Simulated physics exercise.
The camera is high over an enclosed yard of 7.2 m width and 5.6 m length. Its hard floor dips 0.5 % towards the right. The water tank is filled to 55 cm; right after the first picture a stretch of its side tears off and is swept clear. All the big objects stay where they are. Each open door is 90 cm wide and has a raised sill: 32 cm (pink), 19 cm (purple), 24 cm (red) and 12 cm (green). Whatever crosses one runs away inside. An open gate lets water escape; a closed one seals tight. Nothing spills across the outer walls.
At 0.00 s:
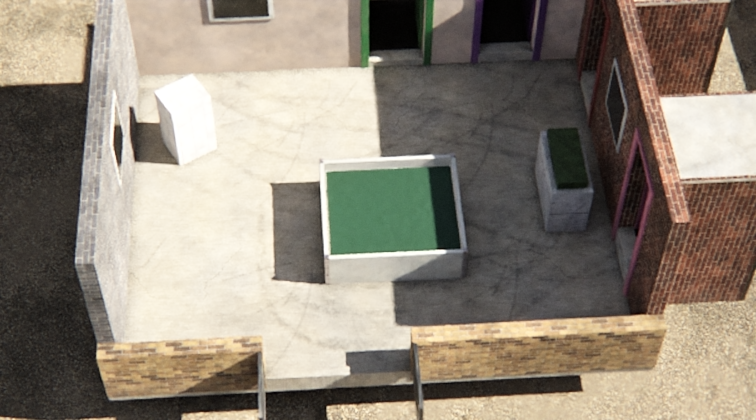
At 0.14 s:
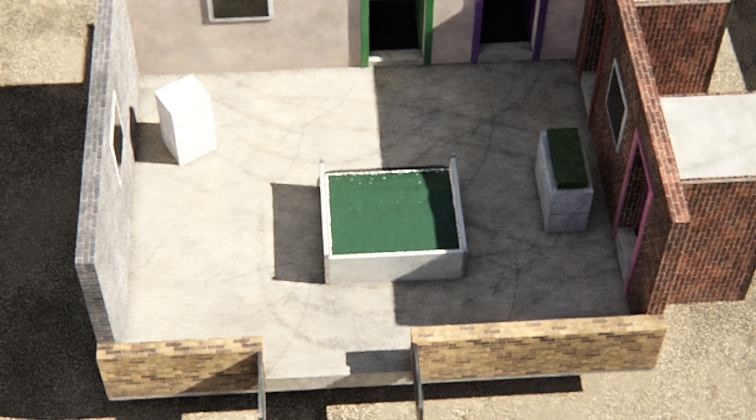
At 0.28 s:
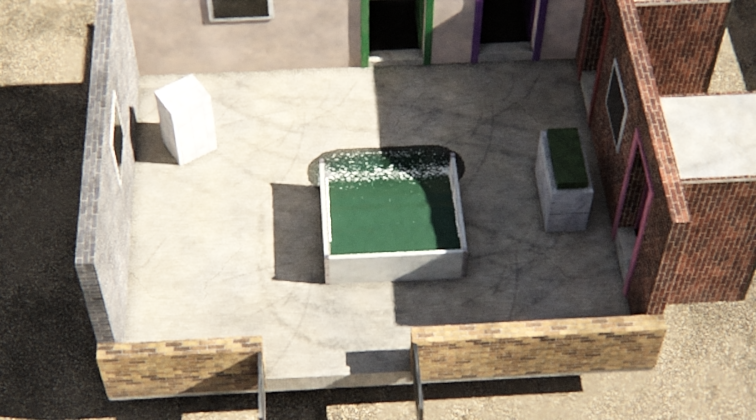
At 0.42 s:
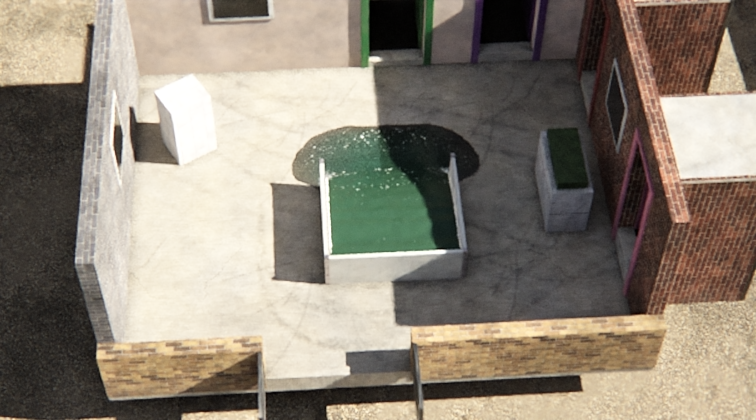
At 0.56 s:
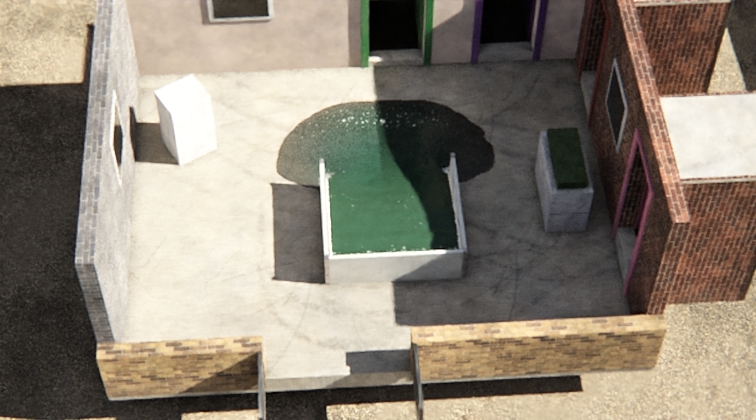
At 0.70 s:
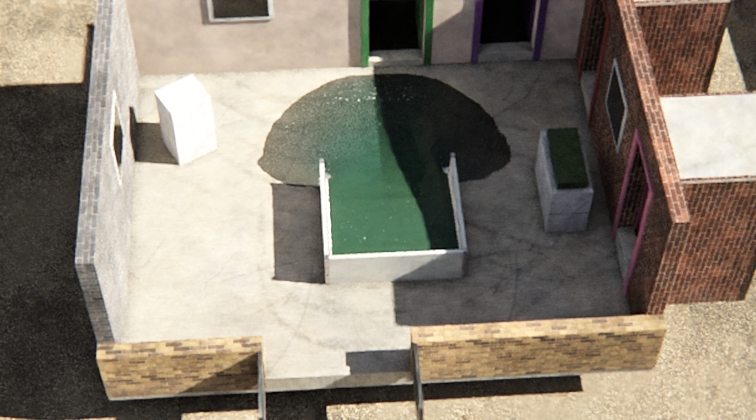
Green water pours through the tank's open far side and fans out across the yard floor.
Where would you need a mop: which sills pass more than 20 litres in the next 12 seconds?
Door by door: At the pink door it keeps below the limit; at the purple door it stays under the limit; at the red door it stays under the limit; at the green door it exceeds the limit.
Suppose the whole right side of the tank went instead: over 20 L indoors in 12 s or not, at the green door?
Then: Green under.
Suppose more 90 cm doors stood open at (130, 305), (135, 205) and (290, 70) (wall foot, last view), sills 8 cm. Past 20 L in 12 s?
In turn: Not over, under, past it.
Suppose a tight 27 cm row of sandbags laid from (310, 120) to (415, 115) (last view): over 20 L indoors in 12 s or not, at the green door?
Then: Green under.
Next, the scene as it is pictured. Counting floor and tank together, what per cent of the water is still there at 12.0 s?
About 84 per cent.
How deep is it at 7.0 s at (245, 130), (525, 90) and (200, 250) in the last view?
Roughly 7, 8 and 3 cm, in turn.
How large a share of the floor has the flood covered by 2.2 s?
Some 35 per cent of it.
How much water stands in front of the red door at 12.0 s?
Roughly 5.0 cm deep.
After 1.4 s water covers 30 % of the floor and is deepest (30 cm) near (384, 66); pink door not reached, purple door 5 cm at the sill, 0 L in, red door not reached, green door 16 cm at the sill, 42 L in.
After 2.2 s water covers 35 % of the floor and is deepest (28 cm) near (384, 66); pink door not reached, purple door 16 cm at the sill, 0 L in, red door not reached, green door 27 cm at the sill, 123 L in.
After 3.5 s water covers 40 % of the floor and is deepest (22 cm) near (569, 59); pink door not reached, purple door 10 cm at the sill, 0 L in, red door 17 cm at the sill, 0 L in, green door 15 cm at the sill, 180 L in.
After 7.0 s water covers 80 % of the floor and is deepest (12 cm) near (582, 124); pink door 5 cm at the sill, 0 L in, purple door 9 cm at the sill, 0 L in, red door 9 cm at the sill, 0 L in, green door 5 cm at the sill, 185 L in.
After 12.0 s water covers 95 % of the floor and is deepest (6 cm) near (616, 346); pink door 5 cm at the sill, 0 L in, purple door 5 cm at the sill, 0 L in, red door 5 cm at the sill, 0 L in, green door 4 cm at the sill, 185 L in.
